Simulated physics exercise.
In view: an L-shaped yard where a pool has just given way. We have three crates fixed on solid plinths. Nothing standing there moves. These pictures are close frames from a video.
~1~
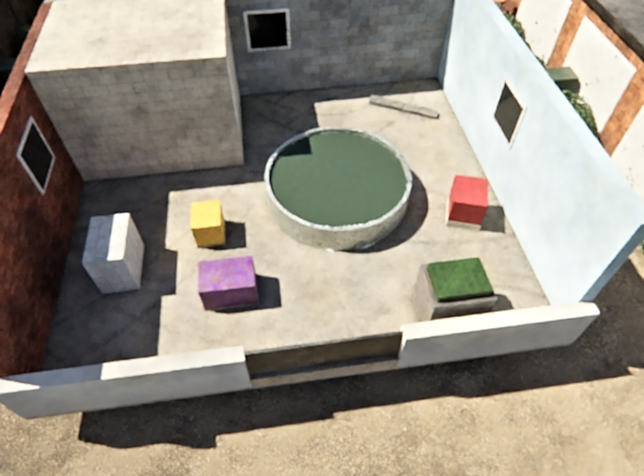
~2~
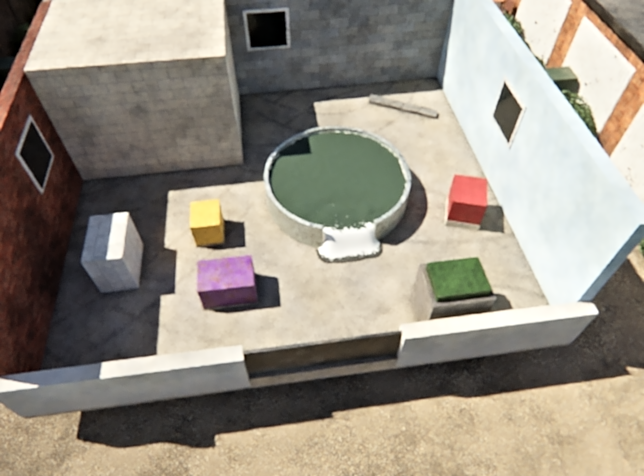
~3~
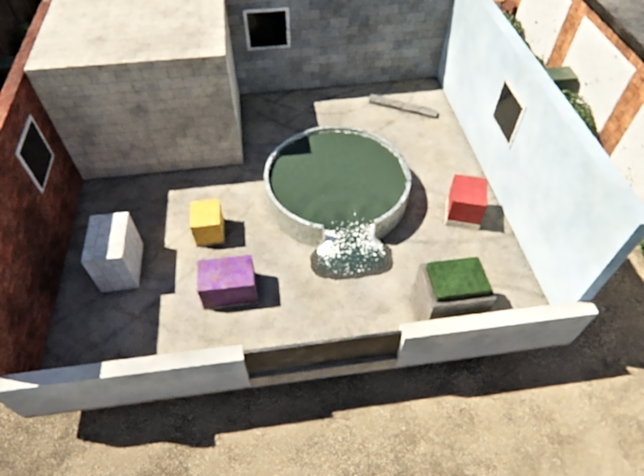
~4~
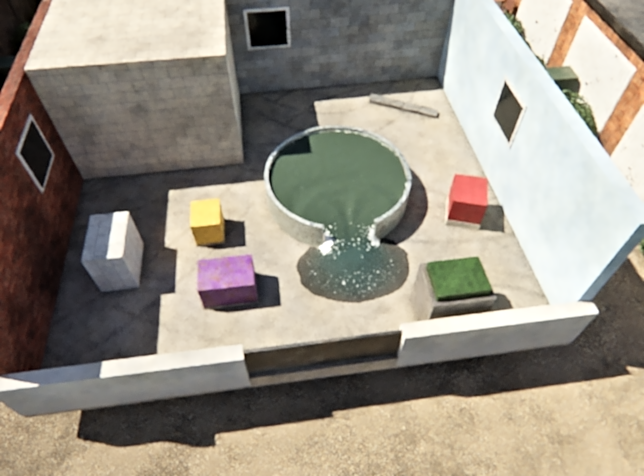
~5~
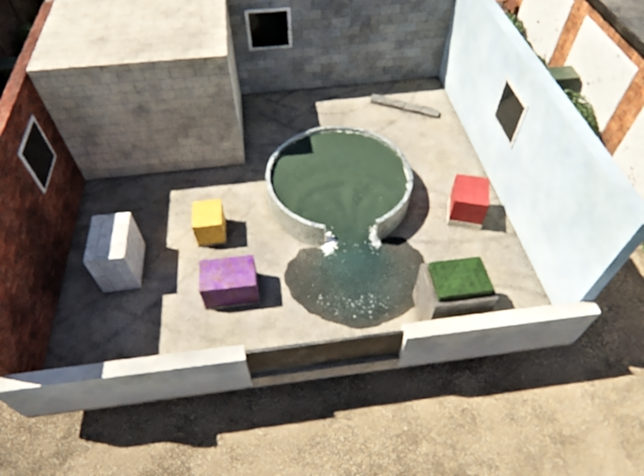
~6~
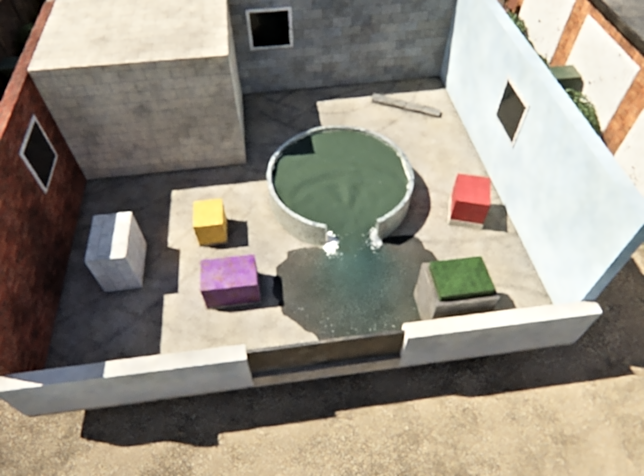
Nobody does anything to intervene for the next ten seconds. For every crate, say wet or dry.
One by one: The purple crate will be hit by the water. The red crate will be spared. The yellow crate will be hit by the water.
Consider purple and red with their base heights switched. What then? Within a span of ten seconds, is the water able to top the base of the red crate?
The red is overtopped.
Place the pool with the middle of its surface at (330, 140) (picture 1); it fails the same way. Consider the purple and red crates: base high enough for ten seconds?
Result: Purple crate is inundated; red crate avoids it.
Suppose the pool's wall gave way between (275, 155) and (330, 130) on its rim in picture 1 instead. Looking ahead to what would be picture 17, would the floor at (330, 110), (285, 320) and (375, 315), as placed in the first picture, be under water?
Read off point by point, the answer is soaking, not soaked, not soaked.
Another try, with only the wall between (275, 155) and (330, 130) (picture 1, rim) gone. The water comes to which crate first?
It's the yellow-painted one.
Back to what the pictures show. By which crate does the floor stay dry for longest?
Clearly the crate marked yellow.
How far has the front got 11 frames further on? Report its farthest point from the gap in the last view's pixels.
The farthest wet spot is near (146, 378).
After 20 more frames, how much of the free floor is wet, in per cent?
Estimate: Some 35 in a hundred.
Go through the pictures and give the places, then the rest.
The pool at (338, 177) is whole and still, in the first frame.
The front is at (379, 243), out from the gap at (349, 241), in the second frame.
Water pours out at (349, 242) and has run to (388, 263), in the third frame.
Water pours out at (349, 242) and has run to (397, 284), in the fourth frame.
The front is at (353, 324), out from the gap at (350, 242), in the fifth frame.
Water pours out at (351, 241) and has run to a hidden place, in the sixth frame.
A moment on, water covers 15 % of the floor; the purple crate water round its plinth, the red crate not reached, the yellow crate not reached.
Next, water covers 20 % of the floor; the purple crate water round its plinth, the red crate not reached, the yellow crate not reached.
Then, water covers 35 % of the floor; the purple crate water round its plinth, the red crate water round its plinth, the yellow crate not reached.
Later, water covers 55 % of the floor; the purple crate water round its plinth, the red crate water round its plinth, the yellow crate water round its plinth.
In the end, water covers 85 % of the floor; the purple crate was topped, the red crate stayed above the water, the yellow crate was topped.
